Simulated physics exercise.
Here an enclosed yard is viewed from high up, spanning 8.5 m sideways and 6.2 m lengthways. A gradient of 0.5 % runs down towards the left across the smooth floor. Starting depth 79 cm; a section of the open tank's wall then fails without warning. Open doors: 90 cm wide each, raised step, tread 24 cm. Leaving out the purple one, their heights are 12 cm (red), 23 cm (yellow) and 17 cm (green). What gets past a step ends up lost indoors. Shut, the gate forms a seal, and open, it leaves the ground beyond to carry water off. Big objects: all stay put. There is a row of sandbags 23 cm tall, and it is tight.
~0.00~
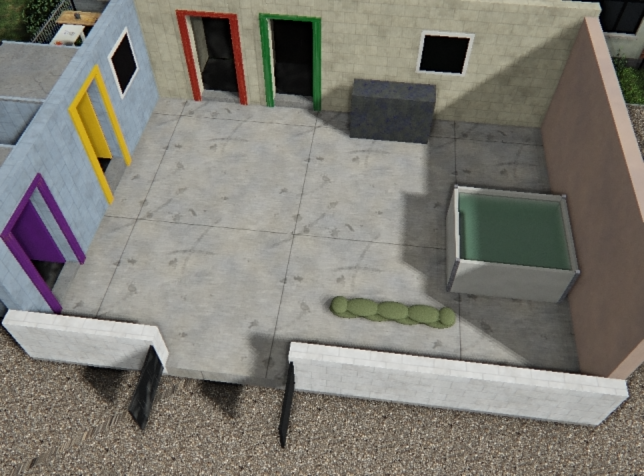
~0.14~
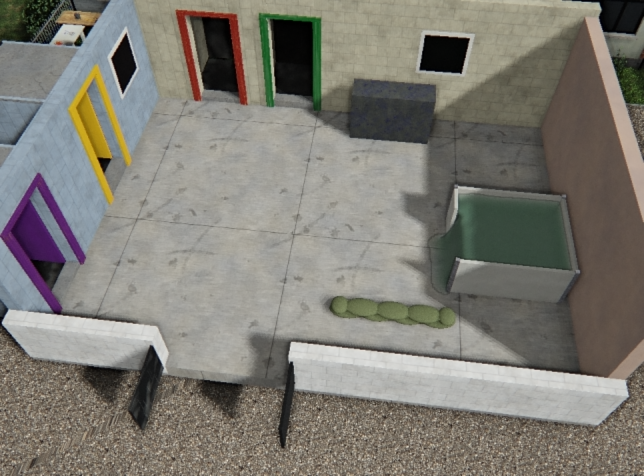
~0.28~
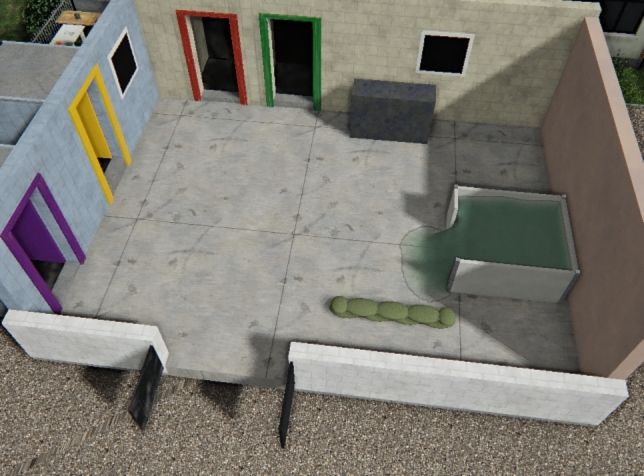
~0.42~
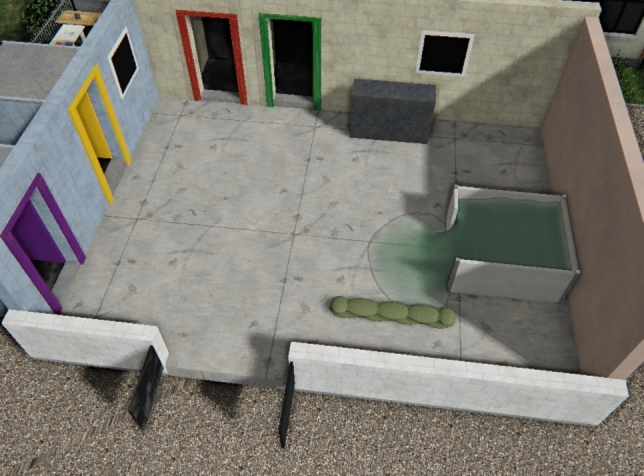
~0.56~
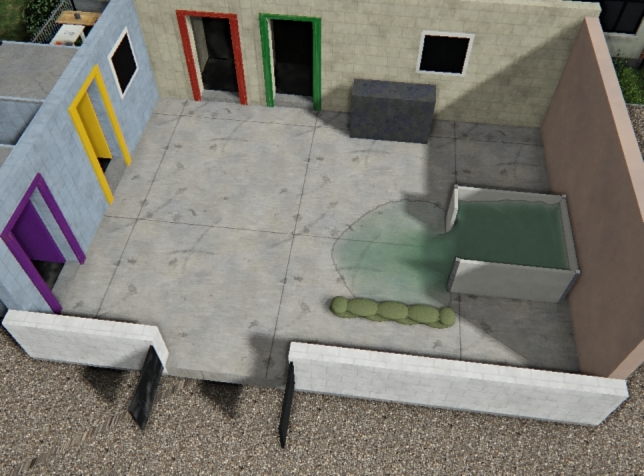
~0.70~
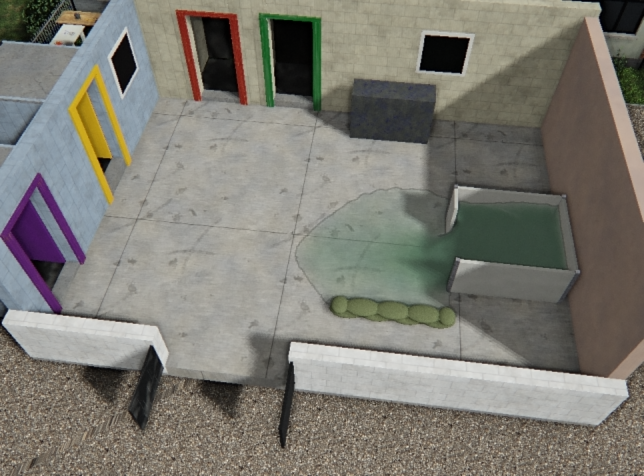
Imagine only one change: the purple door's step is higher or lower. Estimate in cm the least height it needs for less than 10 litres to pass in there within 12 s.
I would say 18 cm.
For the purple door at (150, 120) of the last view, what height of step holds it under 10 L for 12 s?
Around 12.0 cm would do it.
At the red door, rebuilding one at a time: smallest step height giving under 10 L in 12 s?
For the red door, about 10.0 cm.
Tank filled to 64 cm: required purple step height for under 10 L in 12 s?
About 14.0 cm.
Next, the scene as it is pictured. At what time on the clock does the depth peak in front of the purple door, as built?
Near 3.0 s.
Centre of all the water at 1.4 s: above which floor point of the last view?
Approximately (434, 259).
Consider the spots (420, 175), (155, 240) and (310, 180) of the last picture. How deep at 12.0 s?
Roughly 2, then 5, then 4 cm.
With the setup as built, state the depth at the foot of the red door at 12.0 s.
6.5 cm.
After 1.4 s water covers 30 % of the floor, deepest (36 cm) near (439, 269); it has not reached the purple door.
After 3.0 s water covers 60 % of the floor, deepest (26 cm) near (103, 220); 21 cm at the purple door, 47 litres in over its 8 cm step.
After 12.0 s water covers 85 % of the floor, deepest (8 cm) near (339, 124); 6 cm at the purple door, 125 litres in over its 8 cm step.
At the purple door as built, the water arrived by 2.1 s and peaked near 21 cm at 3.0 s.
Run again over the same 12 s with other heights there, 22 litres in over 16 cm, 2 litres over 22 cm. The limit of 10 litres is kept from about 18 cm up.
